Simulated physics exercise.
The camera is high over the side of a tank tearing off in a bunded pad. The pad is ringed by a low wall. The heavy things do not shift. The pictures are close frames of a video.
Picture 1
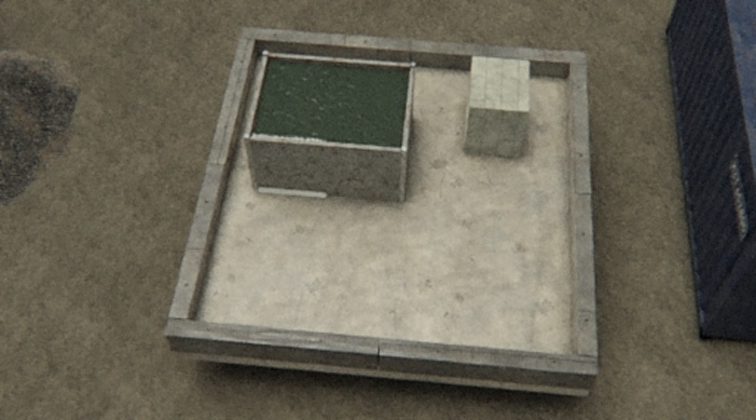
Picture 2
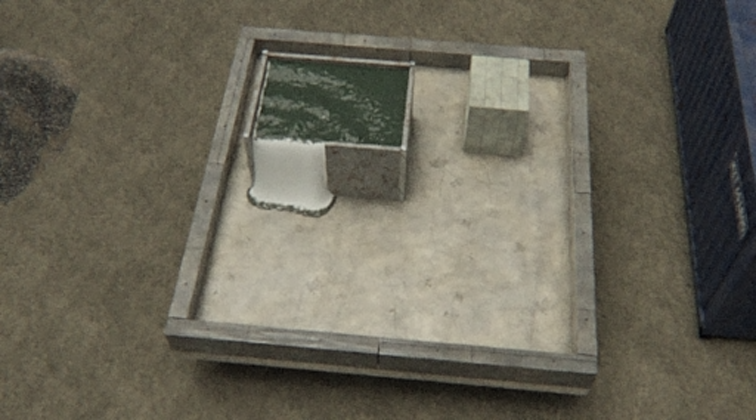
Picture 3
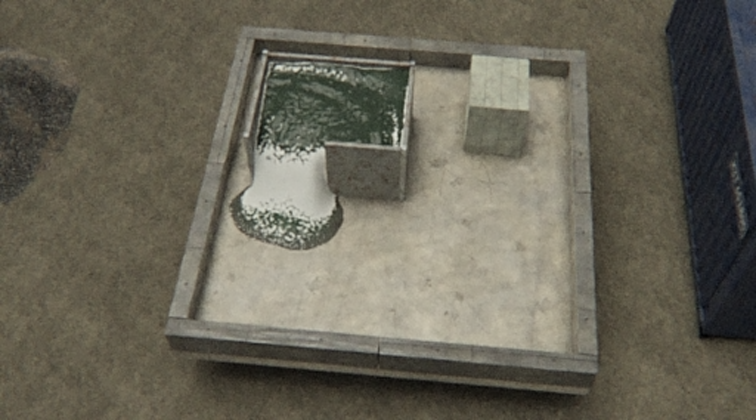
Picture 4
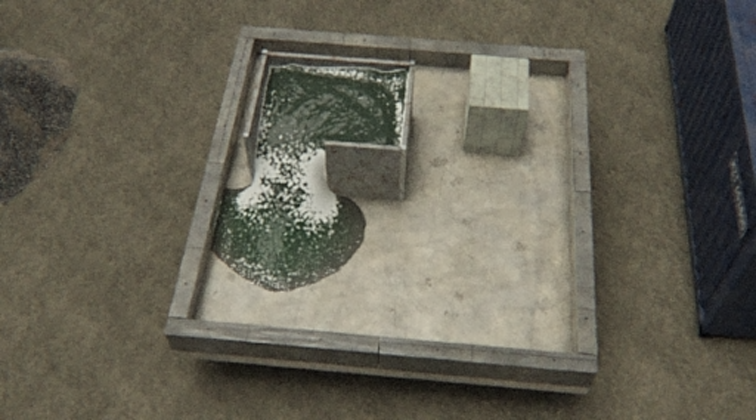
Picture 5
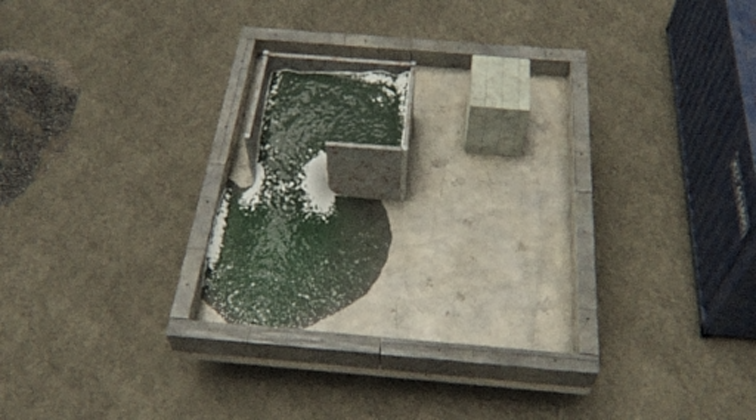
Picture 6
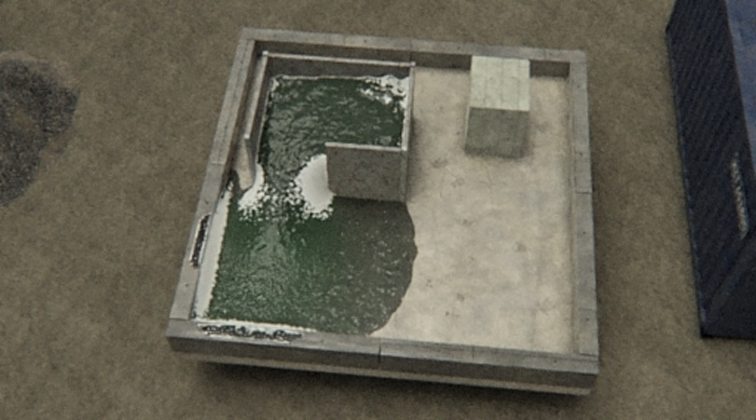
Green water pours from a gap in the tank's front and spreads across the walled pad.
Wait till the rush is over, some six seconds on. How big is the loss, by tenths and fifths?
It loses from a tenth to a fifth.
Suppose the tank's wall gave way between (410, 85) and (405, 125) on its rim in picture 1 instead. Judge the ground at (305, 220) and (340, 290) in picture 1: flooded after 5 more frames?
One after the other: Dry, not flooded.
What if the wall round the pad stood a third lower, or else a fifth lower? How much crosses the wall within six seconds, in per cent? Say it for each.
In turn 28 and 20 per cent.
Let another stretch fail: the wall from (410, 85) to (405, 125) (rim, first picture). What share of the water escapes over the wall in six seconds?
About 4 per cent.
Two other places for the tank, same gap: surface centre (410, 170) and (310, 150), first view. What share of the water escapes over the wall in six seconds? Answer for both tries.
About 14 and 18 per cent.
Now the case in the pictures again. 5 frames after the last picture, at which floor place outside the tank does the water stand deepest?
Roughly at (250, 336).
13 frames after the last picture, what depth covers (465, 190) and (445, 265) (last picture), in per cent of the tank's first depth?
About 0 and 6 per cent.
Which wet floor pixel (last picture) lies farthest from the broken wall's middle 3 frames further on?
I would point to (464, 355).
A moment on, water covers 35 % of the floor; the low wall has let 1 % over.
Next, water covers 35 % of the floor; the low wall has let 3 % over.
Then, water covers 45 % of the floor; the low wall has let 12 % over.
Later, water covers 65 % of the floor; the low wall has let 14 % over.
In the end, water covers 80 % of the floor; the low wall has let 14 % over.
